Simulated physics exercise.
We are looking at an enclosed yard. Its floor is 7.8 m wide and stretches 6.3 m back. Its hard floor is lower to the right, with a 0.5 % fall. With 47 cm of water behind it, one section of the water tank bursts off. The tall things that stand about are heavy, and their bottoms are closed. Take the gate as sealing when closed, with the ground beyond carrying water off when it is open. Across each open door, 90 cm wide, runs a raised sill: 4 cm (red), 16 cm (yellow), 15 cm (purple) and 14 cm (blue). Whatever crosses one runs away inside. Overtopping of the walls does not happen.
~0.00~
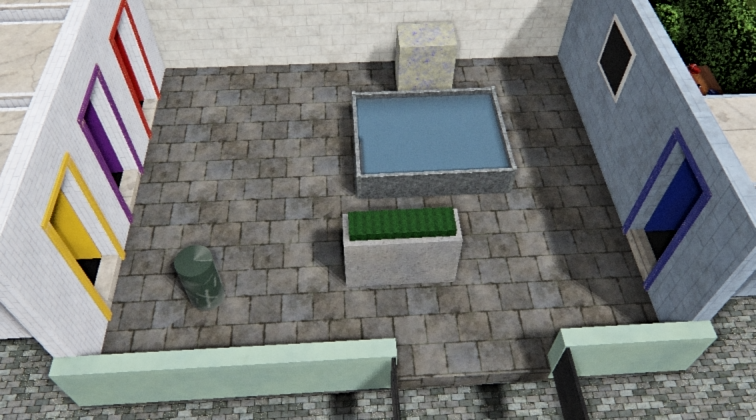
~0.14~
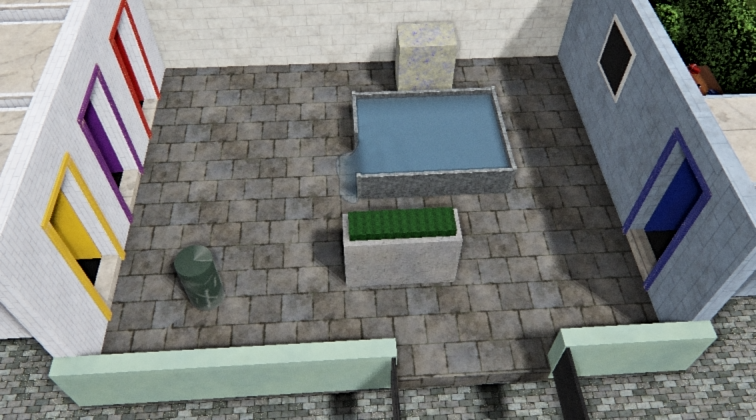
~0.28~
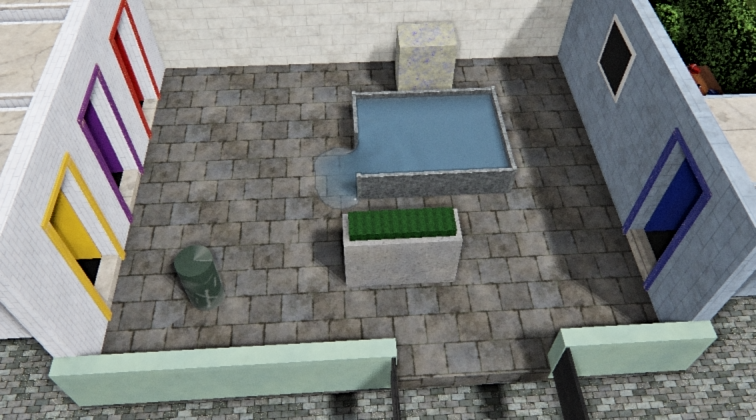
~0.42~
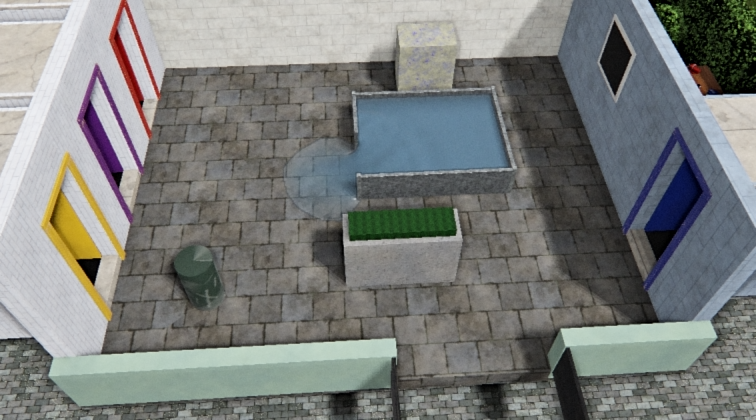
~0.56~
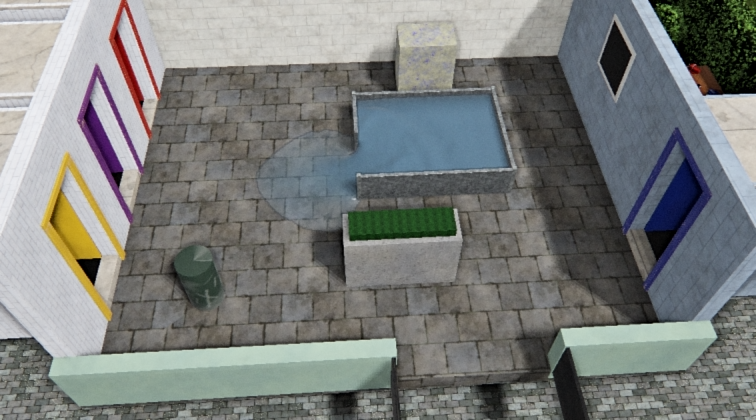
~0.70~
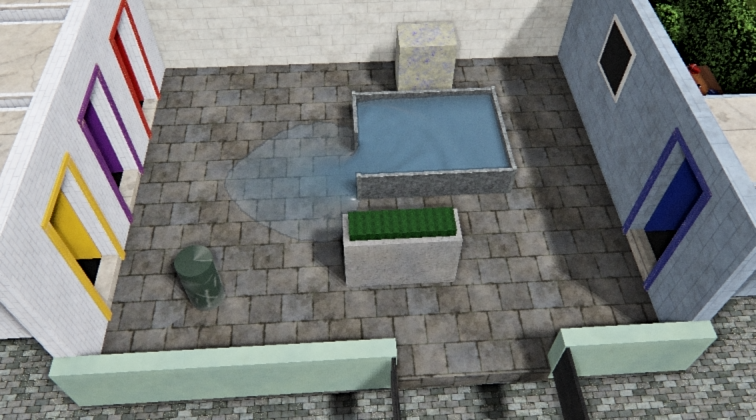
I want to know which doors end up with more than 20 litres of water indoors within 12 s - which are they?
The red door: More than that; the yellow door: That much or less; the purple door: That much or less; the blue door: That much or less.
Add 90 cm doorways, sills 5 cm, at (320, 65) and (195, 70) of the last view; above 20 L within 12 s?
Within it, exceeded.
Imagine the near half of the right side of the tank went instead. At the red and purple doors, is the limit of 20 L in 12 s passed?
Against that limit: Red under, purple under.
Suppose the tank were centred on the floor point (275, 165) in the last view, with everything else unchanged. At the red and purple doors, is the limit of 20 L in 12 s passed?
So the red door keeps within it and the purple door tops the limit.
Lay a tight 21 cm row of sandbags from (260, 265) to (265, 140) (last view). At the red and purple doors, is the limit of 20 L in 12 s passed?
At the red door the limit is not reached, and at the purple door it is not reached.
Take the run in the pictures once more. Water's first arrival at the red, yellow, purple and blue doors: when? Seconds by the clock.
Door times: Red 2.0 s / yellow 2.0 s / purple 1.3 s / blue 9.5 s.
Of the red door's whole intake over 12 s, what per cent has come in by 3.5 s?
About 30 per cent.
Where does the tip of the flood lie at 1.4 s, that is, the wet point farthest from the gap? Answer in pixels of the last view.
Somewhere about (135, 208).
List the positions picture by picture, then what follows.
In the first frame, still water, 47 cm deep, in the water tank at (430, 133).
In the second frame, the front is at (348, 198), 0.5 m from the gap at (360, 169); 0.2 m2 of floor is under water; 47 cm left at the back of the water tank.
In the third frame, the front is at (322, 159), 0.8 m from the gap at (360, 170); 0.7 m2 of floor is under water; 47 cm left at the back of the water tank.
In the fourth frame, water pours out at (360, 170) and has run 1.2 m, to (290, 168); typically 6 cm deep outside, 47 cm at the water tank's back.
In the fifth frame, the front is at (261, 177), 1.7 m from the gap at (360, 170); 2.2 m2 of floor is under water; 47 cm left at the back of the water tank.
In the sixth frame, the front is at (231, 186), 2.1 m from the gap at (360, 170); 3.2 m2 of floor is under water; 47 cm left at the back of the water tank.
After 1.4 s water covers 20 % of the floor and is deepest (25 cm) near (347, 182); red door not reached, yellow door not reached, purple door 6 cm at the sill, 0 L in, blue door not reached.
After 2.2 s water covers 30 % of the floor and is deepest (23 cm) near (347, 182); red door 6 cm at the sill, 0 L in, yellow door 10 cm at the sill, 0 L in, purple door 15 cm at the sill, 0 L in, blue door not reached.
After 3.5 s water covers 35 % of the floor and is deepest (19 cm) near (166, 69); red door 10 cm at the sill, 20 L in, yellow door 14 cm at the sill, 0 L in, purple door 14 cm at the sill, 2 L in, blue door not reached.
After 7.0 s water covers 60 % of the floor and is deepest (10 cm) near (340, 284); red door 8 cm at the sill, 49 L in, yellow door 10 cm at the sill, 1 L in, purple door 9 cm at the sill, 3 L in, blue door not reached.
After 12.0 s water covers 85 % of the floor and is deepest (8 cm) near (381, 87); red door 6 cm at the sill, 71 L in, yellow door 6 cm at the sill, 1 L in, purple door 6 cm at the sill, 3 L in, blue door 5 cm at the sill, 0 L in.
